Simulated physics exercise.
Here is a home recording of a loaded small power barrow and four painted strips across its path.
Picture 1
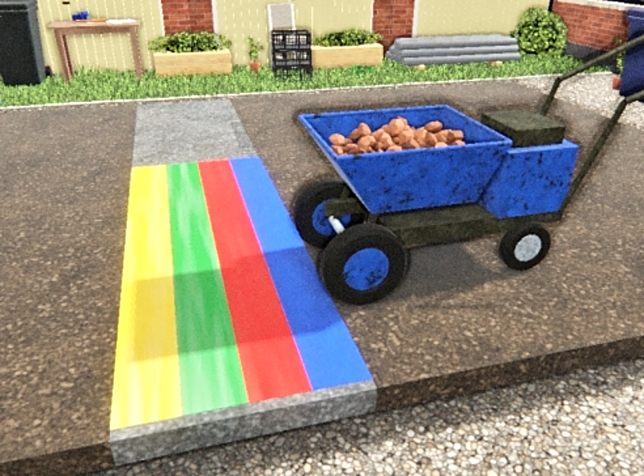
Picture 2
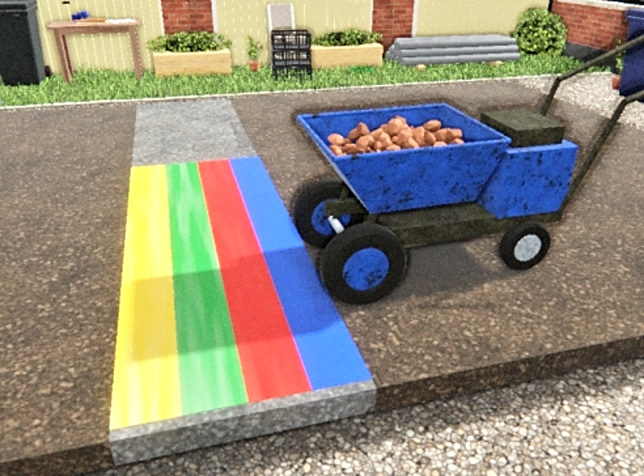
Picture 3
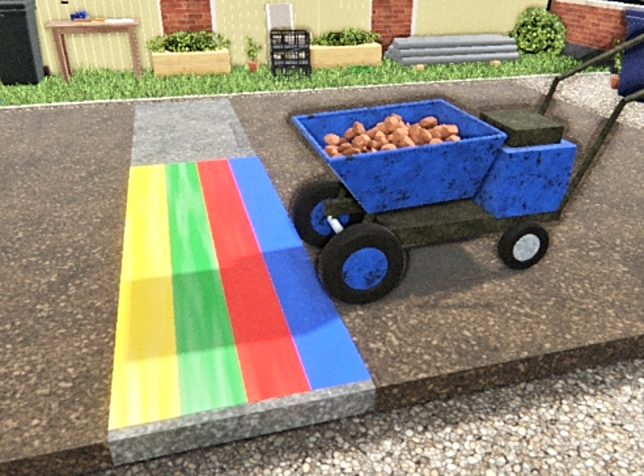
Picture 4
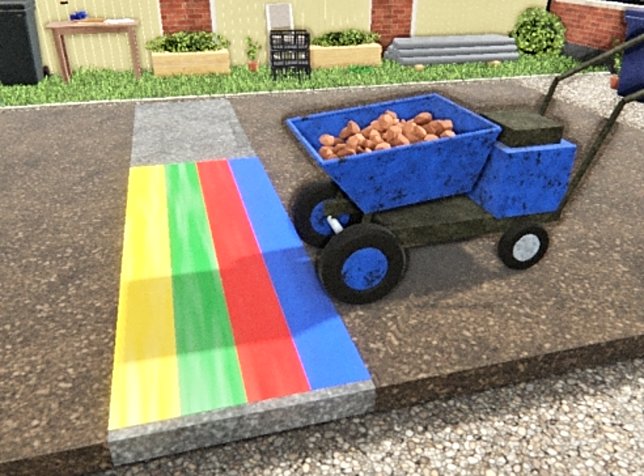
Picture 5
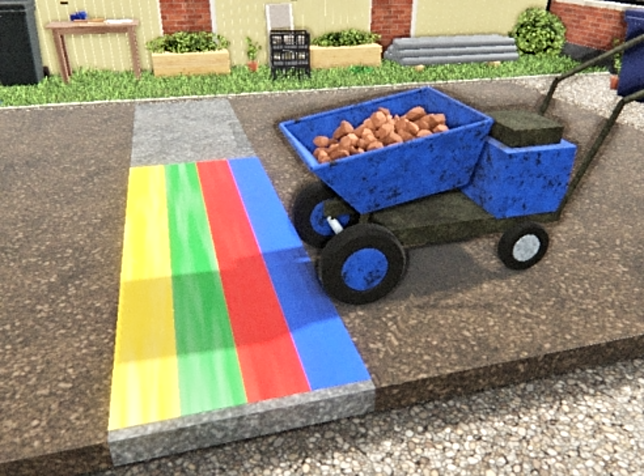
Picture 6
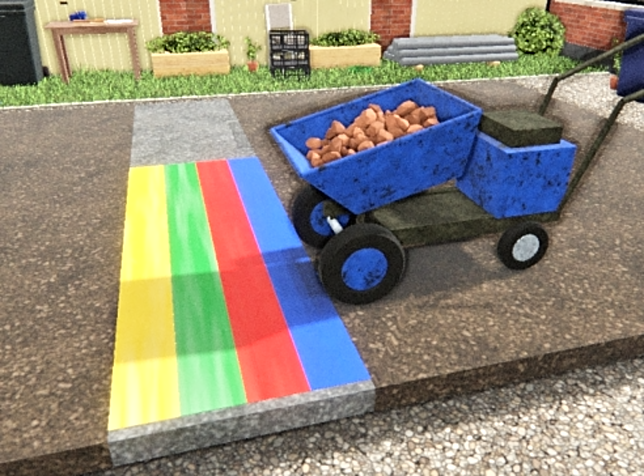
The blue skip of a small barrow, loaded with rubble, tilts forward toward four painted strips.
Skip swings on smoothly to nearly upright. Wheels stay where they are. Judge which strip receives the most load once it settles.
The strip receiving the most is the green one.
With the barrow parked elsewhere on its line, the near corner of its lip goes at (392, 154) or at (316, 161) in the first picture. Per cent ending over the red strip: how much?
Try 1: 40 %. Try 2: 0 %.
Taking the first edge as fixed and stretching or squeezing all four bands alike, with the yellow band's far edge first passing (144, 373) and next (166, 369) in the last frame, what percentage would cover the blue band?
The first gives 0 %, the second 0 %.
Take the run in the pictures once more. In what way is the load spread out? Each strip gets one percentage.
Blue strip = 0 %; red strip = 15 %; green strip = 40 %; yellow strip = 20 %.
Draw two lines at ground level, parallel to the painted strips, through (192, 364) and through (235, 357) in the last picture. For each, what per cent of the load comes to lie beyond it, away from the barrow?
Near 30 % and 60 %.
Just after the last frame, skip tipped steeply; every one in the skip.
A moment on, skip tipped right over; almost all in the skip; just a few over the red strip; about a tenth over the green strip; just a few falling.
Further on, skip tipped right over; roughly a third in the skip; about a tenth over the red strip; roughly a third over the green strip; roughly a quarter over the yellow strip; just a few off the paint.
When it is over, skip tipped right over; roughly a quarter in the skip; not one over the blue strip; about a tenth over the red strip; roughly a third over the green strip; roughly a quarter over the yellow strip; about a tenth off the paint.
